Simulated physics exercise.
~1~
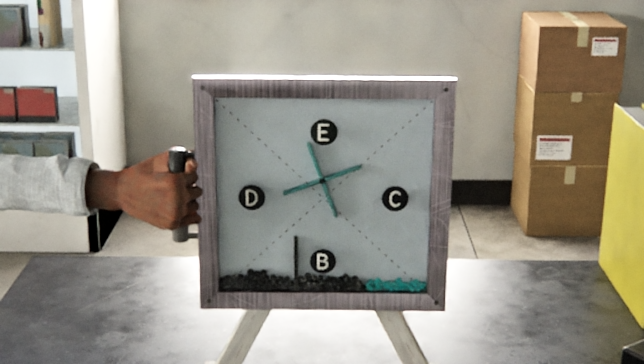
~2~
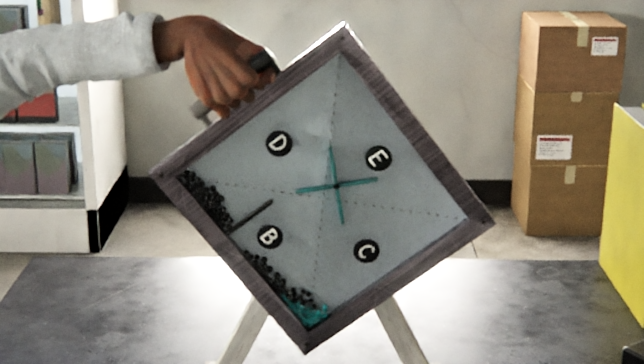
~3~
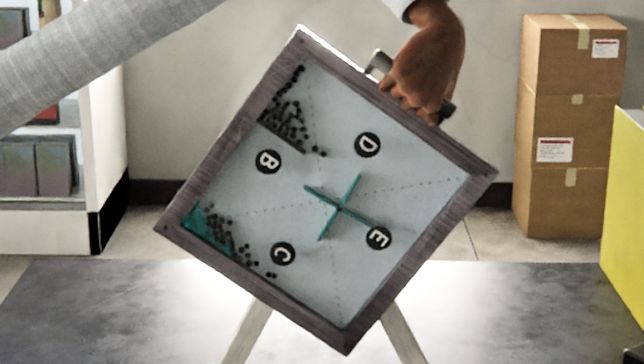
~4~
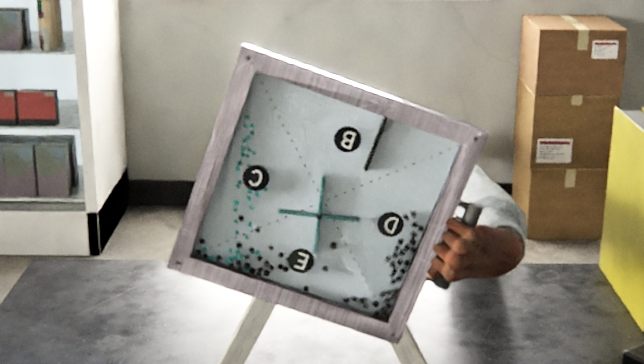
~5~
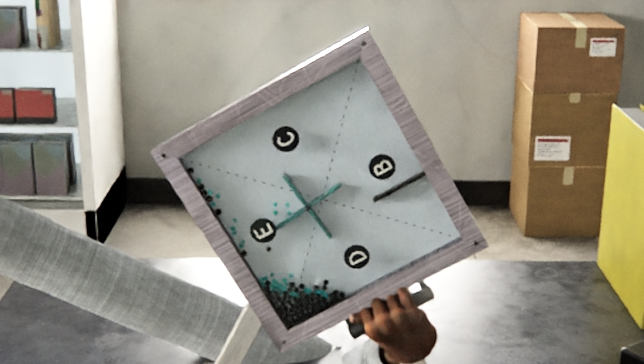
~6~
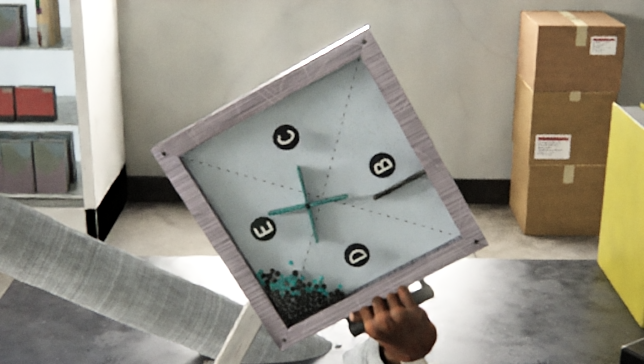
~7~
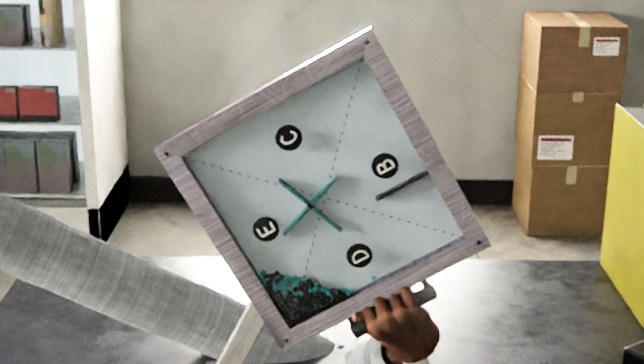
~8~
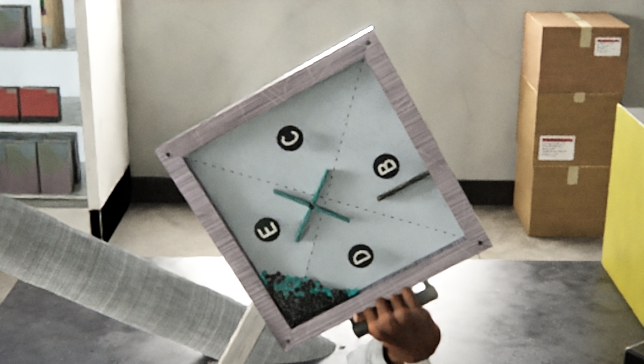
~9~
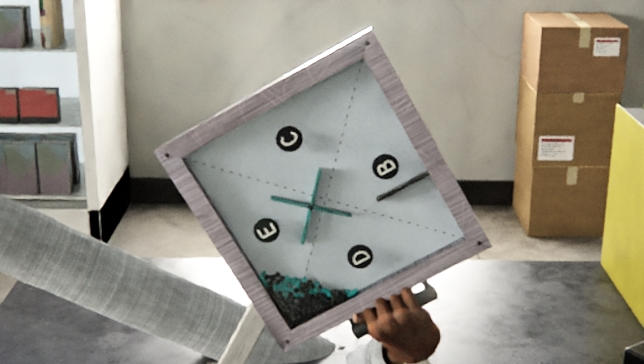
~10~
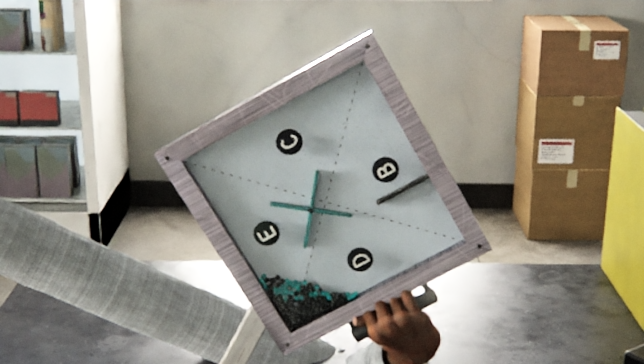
A square wooden-framed case with a pale face, lettered wedges and a turquoise cross stands upright on a grey table, seen from the front in a room with shelves at left and stacked cardboard boxes at right. Black beads and smaller turquoise ones lie along its bottom. A hand grips the side handle and swings the case clockwise, over the top and down the right. The beads slide, split around a short dark bar, then tumble and scatter. The case stops tilted, the hand below, and the cross turns on briefly. The beads settle in the lowest corner, turquoise mostly toward E.
